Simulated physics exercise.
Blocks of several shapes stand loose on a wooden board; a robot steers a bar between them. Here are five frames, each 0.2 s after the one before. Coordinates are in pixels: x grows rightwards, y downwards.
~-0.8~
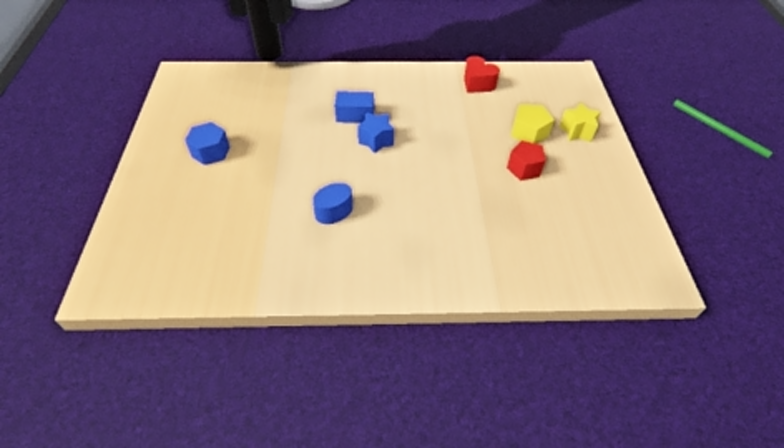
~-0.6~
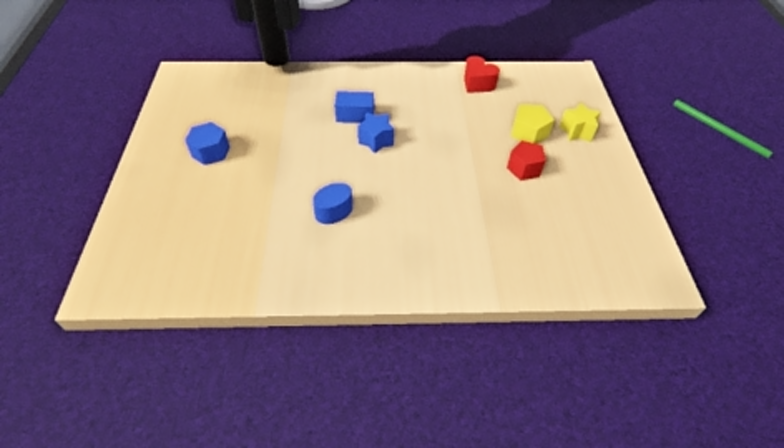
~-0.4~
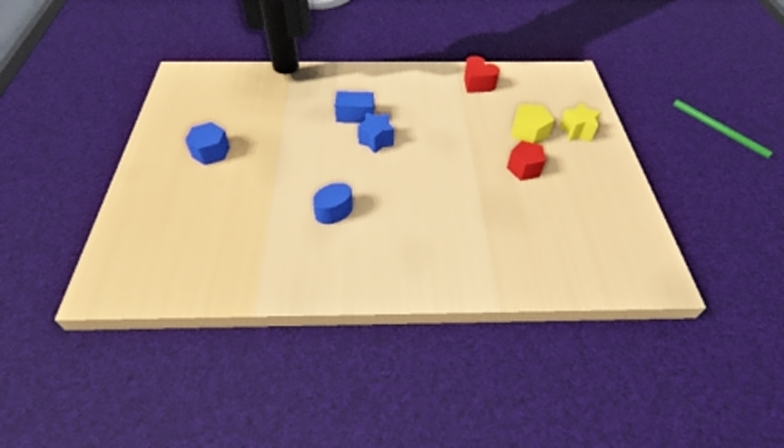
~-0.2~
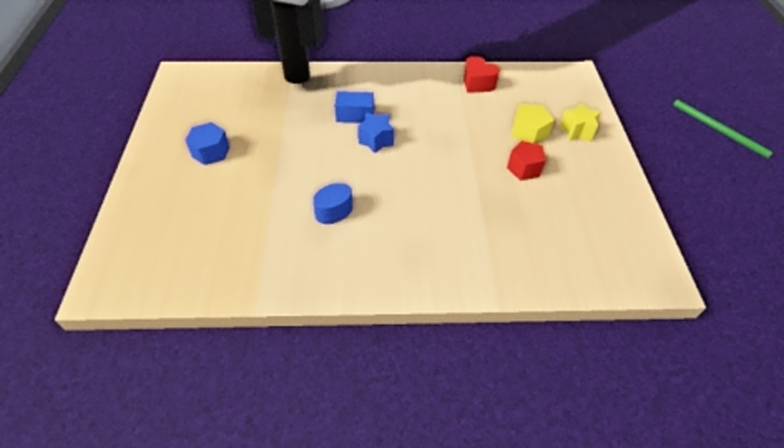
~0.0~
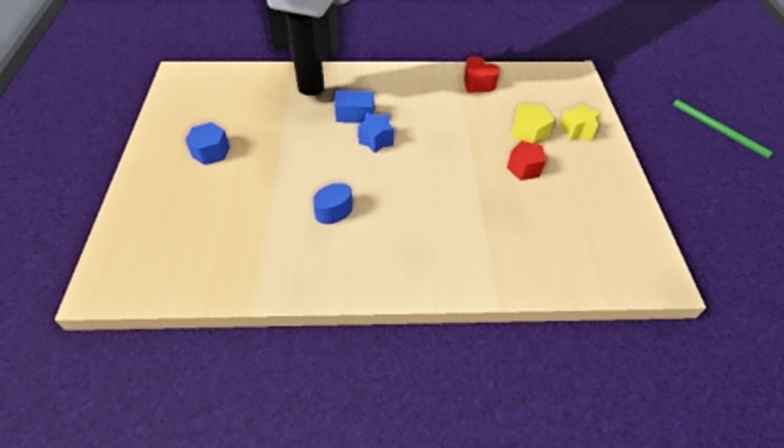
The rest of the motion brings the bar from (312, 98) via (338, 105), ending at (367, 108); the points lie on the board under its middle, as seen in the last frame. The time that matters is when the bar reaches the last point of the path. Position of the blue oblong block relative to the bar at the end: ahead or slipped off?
It stays ahead.
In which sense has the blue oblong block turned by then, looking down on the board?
My prediction: CW.
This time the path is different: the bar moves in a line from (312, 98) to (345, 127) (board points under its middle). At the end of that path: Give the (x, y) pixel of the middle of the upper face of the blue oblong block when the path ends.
In the picture, that point is around (377, 104).
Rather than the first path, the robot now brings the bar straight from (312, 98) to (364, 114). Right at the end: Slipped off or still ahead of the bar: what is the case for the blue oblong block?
The bar still has the blue oblong block in front of it when the path ends.
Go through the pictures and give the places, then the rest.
Bar's lower end (270, 54); blue oblong block (354, 98); blue star (376, 123), in the first frame.
Bar (277, 59); blocks still, in the second frame.
Bar (286, 67); blocks still, in the third frame.
Bar (297, 76); blocks still, in the fourth frame.
Bar (311, 88); blue oblong block (354, 98); blue star (376, 123), in the fifth frame.
The first path, step by step. Halfway along, bar (338, 96); blue oblong block (365, 102).
At the end, bar (367, 99); blue oblong block (389, 109), turned 30° clockwise; blue star (378, 126), turned 20° clockwise.
